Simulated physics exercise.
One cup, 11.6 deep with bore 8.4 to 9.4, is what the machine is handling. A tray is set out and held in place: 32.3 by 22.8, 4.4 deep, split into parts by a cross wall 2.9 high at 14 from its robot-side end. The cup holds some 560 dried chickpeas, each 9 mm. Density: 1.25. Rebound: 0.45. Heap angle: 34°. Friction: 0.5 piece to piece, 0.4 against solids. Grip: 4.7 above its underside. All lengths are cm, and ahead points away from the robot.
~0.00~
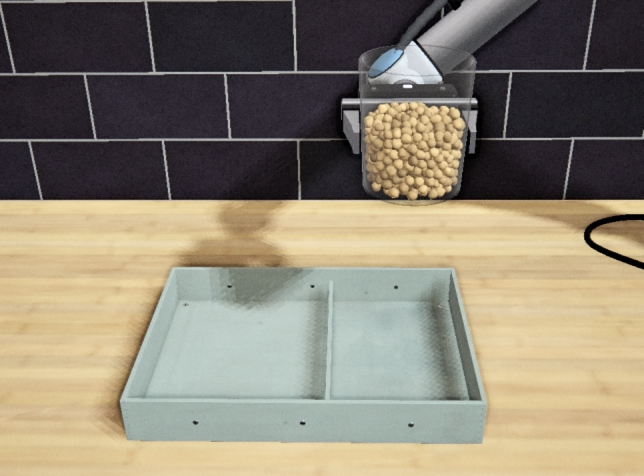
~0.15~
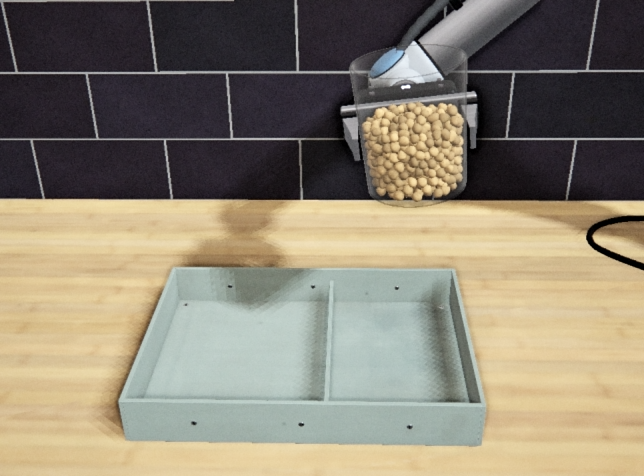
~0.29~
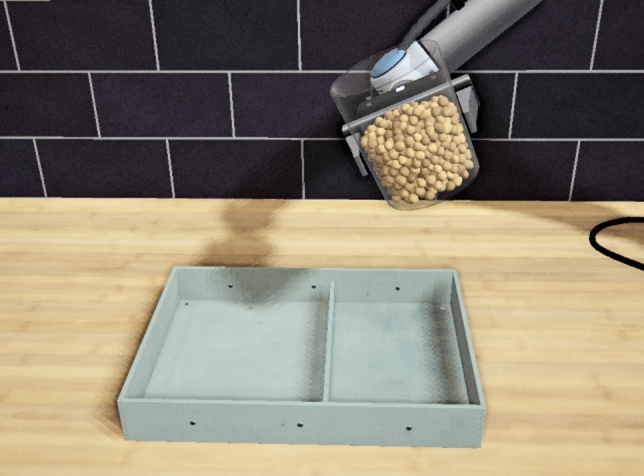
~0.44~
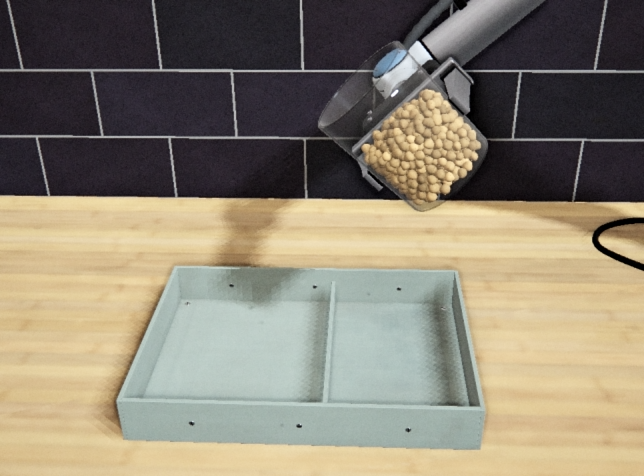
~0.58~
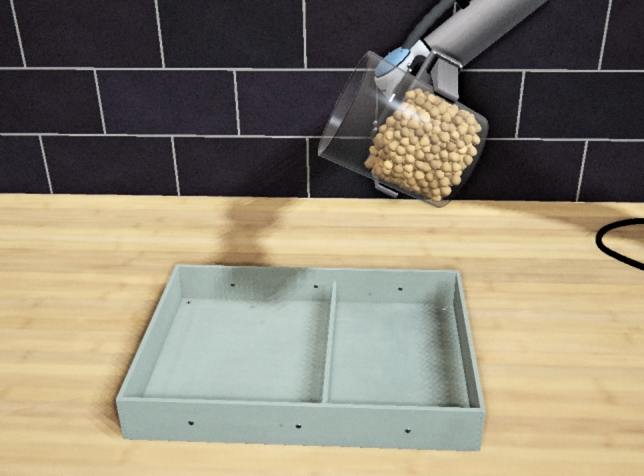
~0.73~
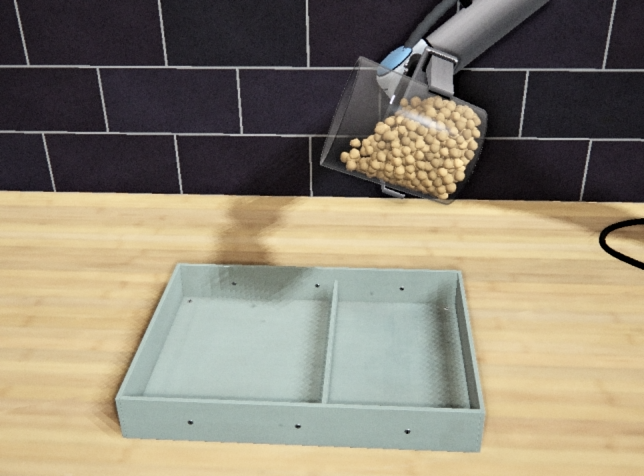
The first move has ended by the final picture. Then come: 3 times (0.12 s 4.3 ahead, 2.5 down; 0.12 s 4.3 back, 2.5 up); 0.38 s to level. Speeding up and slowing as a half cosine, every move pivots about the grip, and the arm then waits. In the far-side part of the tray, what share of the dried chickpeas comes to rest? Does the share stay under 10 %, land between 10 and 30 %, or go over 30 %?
It lands between 10 and 30 %.
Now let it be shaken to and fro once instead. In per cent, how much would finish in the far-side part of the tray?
That share would be near 10 percent.
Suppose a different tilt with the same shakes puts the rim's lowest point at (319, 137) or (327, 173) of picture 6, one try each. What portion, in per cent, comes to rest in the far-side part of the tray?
The first try gives around 5 percent and the second around 45 percent.
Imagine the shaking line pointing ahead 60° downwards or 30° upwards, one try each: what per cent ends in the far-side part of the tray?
First try some 5 %, second try some 60 %.
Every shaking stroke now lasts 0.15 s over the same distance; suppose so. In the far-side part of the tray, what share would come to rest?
I'd expect close to 10 in a hundred.
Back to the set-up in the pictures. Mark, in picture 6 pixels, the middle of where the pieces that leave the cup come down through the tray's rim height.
Near (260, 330).
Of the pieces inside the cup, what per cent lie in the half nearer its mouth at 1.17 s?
Near 45 in a hundred.
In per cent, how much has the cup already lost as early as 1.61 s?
20 %.
After 1.17 s, tilted 69° forward, highest piece 27 above the table; 508 in the cup, 28 in the far-side part, 1 in the robot-side part, 18 in flight or on a rim.
After 1.61 s, tilted 43° forward, highest piece 28 above the table; 456 in the cup, 78 in the far-side part, 5 in the robot-side part, 2 on the table or floor, 14 in flight or on a rim.
After 2.03 s, level, highest piece 29 above the table; 456 in the cup, 89 in the far-side part, 7 in the robot-side part, 3 on the table or floor.
After 3.08 s, level, highest piece 29 above the table; 456 in the cup, 89 in the far-side part, 7 in the robot-side part, 3 on the table or floor.
In the end, 456 in the cup, 89 in the far-side part, 7 in the robot-side part, 3 on the table or floor. That is 16 % in the far-side part of the tray.
